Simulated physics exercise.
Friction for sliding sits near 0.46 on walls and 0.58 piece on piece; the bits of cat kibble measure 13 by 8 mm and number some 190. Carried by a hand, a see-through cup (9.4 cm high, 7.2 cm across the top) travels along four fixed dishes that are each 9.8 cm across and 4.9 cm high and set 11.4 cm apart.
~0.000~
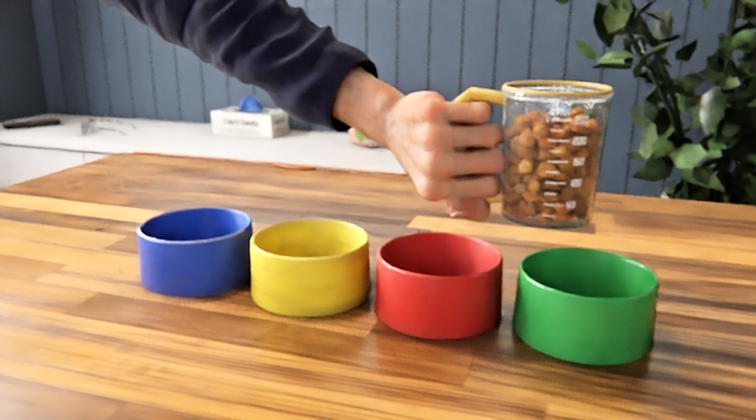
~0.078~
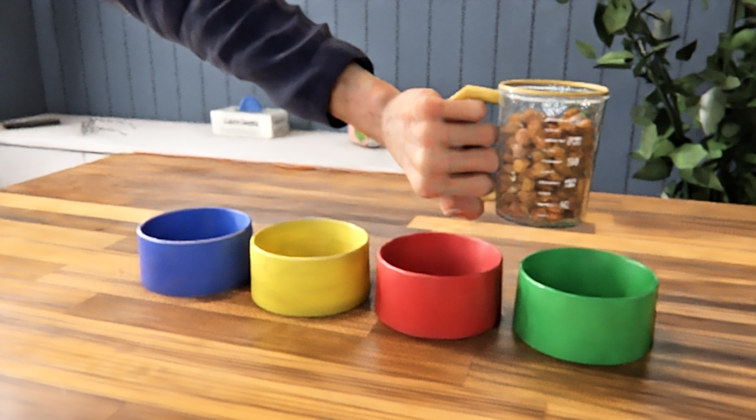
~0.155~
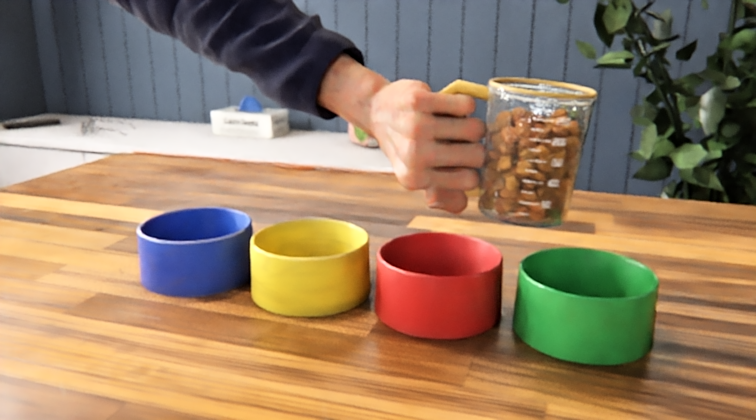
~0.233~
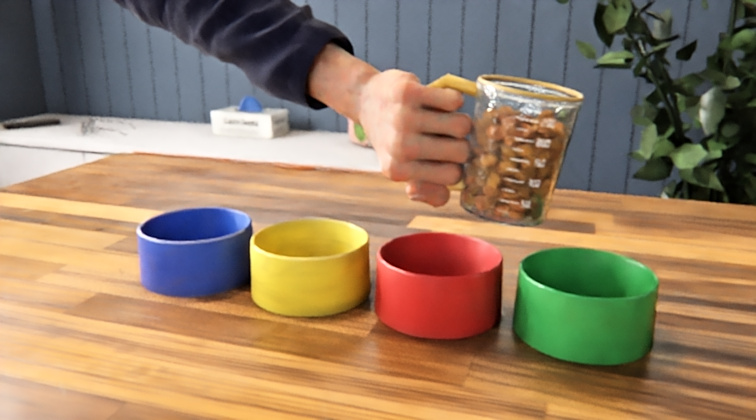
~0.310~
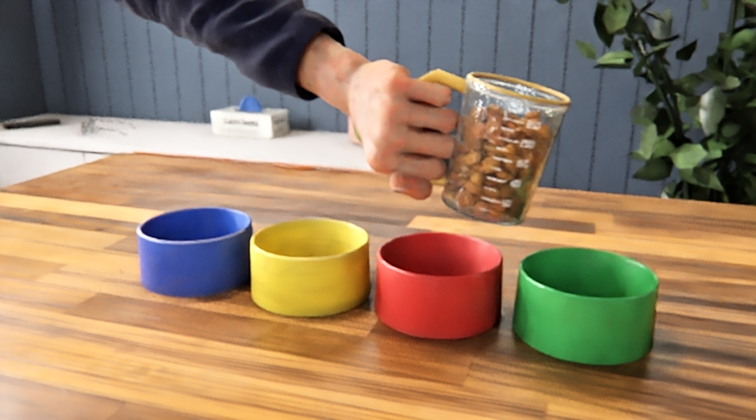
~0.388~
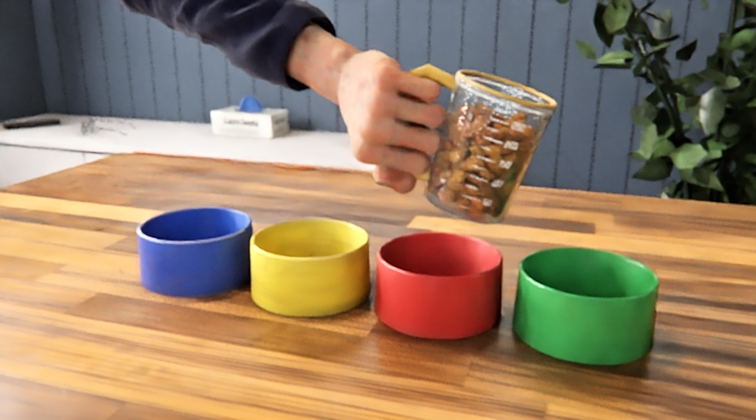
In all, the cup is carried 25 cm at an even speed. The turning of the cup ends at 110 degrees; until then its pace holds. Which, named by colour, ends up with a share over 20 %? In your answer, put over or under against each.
Red dish - under; blue dish - under; green dish - under; yellow dish - over; counter - under.
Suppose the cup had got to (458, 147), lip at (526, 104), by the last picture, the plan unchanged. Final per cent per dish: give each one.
Red 0; blue 0; green 0; yellow 90.
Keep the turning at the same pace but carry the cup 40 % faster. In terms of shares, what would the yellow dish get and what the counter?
Yellow: 100; counter: 0.
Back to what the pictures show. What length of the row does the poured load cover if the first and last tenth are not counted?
I'd estimate close to 6 cm.
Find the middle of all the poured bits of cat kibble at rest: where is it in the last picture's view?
Somewhere near (311, 265) in the last picture.
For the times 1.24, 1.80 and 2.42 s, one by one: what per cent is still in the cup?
It goes roughly like this: 100, 100, 60 per cent.
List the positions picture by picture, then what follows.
Cup at (551, 153), tilt 0 degrees, lip at (611, 91), moved 0.0 cm; middle of the pieces at (556, 162); green dish at (587, 272); red dish at (440, 254); yellow dish at (310, 238); blue dish at (196, 224), in the first frame.
Cup at (546, 153), tilt 1 degrees, lip at (607, 92), moved 0.4 cm; middle of the pieces at (550, 161), in the second frame.
Cup at (531, 152), tilt 5 degrees, lip at (595, 95), moved 1.4 cm; middle of the pieces at (535, 161), in the third frame.
Cup at (516, 151), tilt 9 degrees, lip at (582, 98), moved 2.6 cm; middle of the pieces at (519, 160), in the fourth frame.
Cup at (500, 150), tilt 13 degrees, lip at (568, 102), moved 3.7 cm; middle of the pieces at (503, 159), in the fifth frame.
Cup at (485, 149), tilt 17 degrees, lip at (555, 106), moved 4.8 cm; middle of the pieces at (487, 158); green dish at (587, 272); red dish at (440, 254); yellow dish at (310, 238); blue dish at (196, 224). The cup turns about 50 degrees a second and travels 15 cm a second, in the sixth frame.
After 1.24 s, tilt 60 degrees; cup holds 100 %.
After 1.80 s, tilt 89 degrees; cup holds 100 %.
After 2.42 s, tilt 110 degrees; cup holds 60 %, yellow 40 %.
In the end, at 4.5 s, red 0 %, blue 0 %, green 0 %, yellow 95 %, counter 0 %, cup 5 %.
